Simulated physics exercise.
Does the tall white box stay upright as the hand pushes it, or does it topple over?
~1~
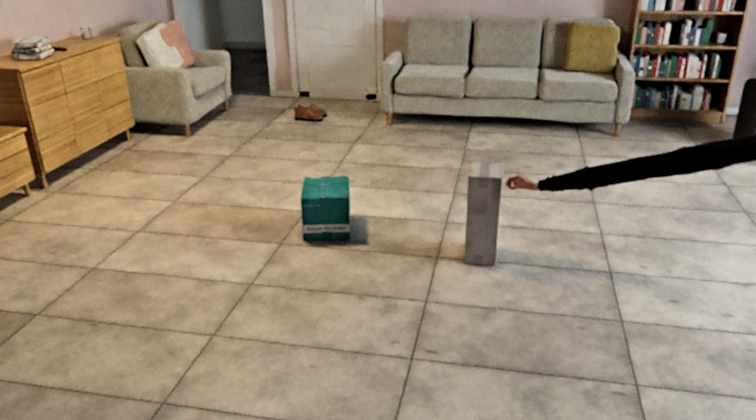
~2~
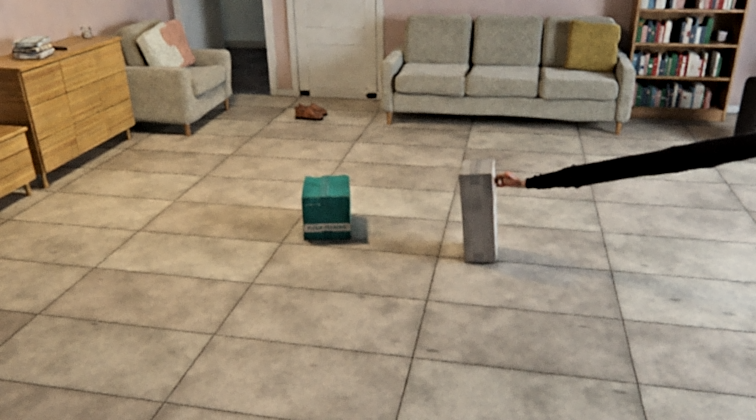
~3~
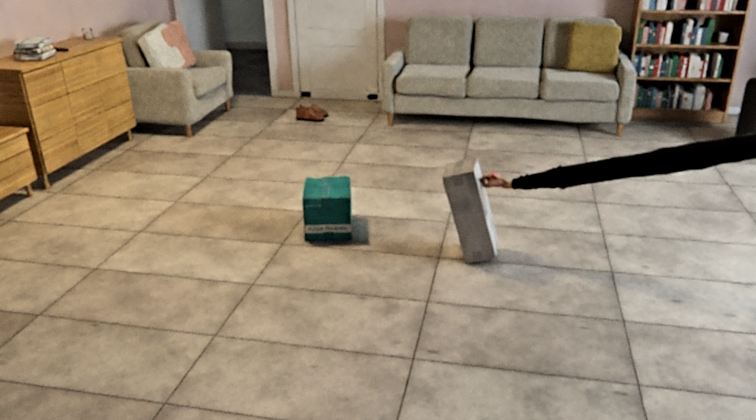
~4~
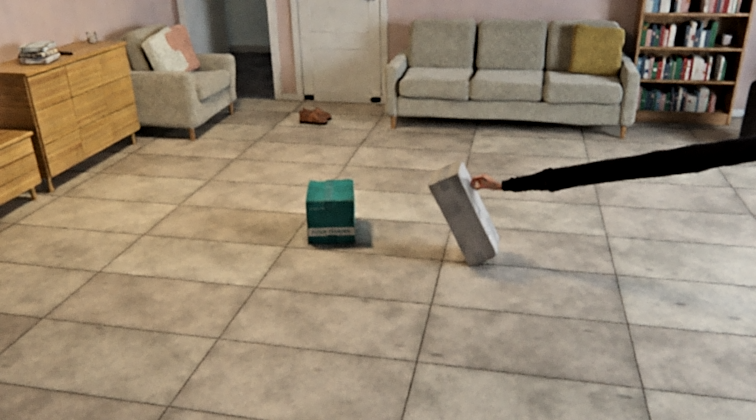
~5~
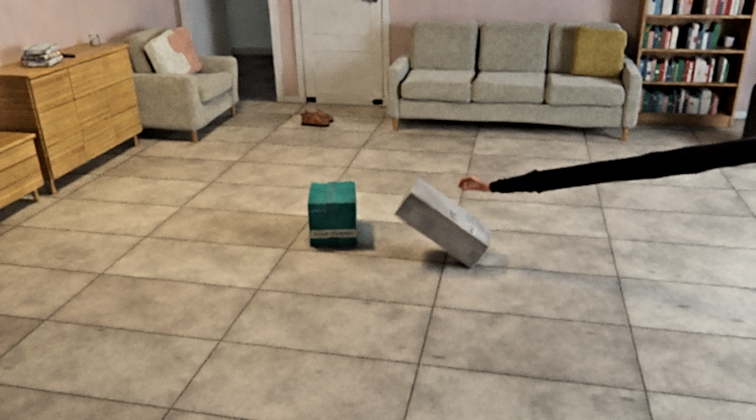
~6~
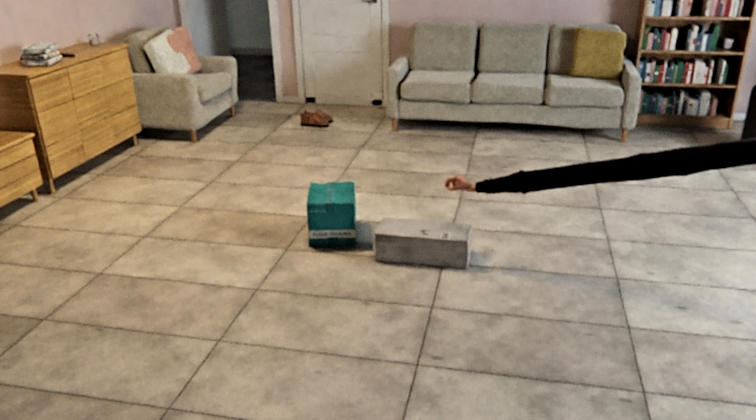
It topples over. It leans further and further to the left under the push and ends up lying on its side on the floor.
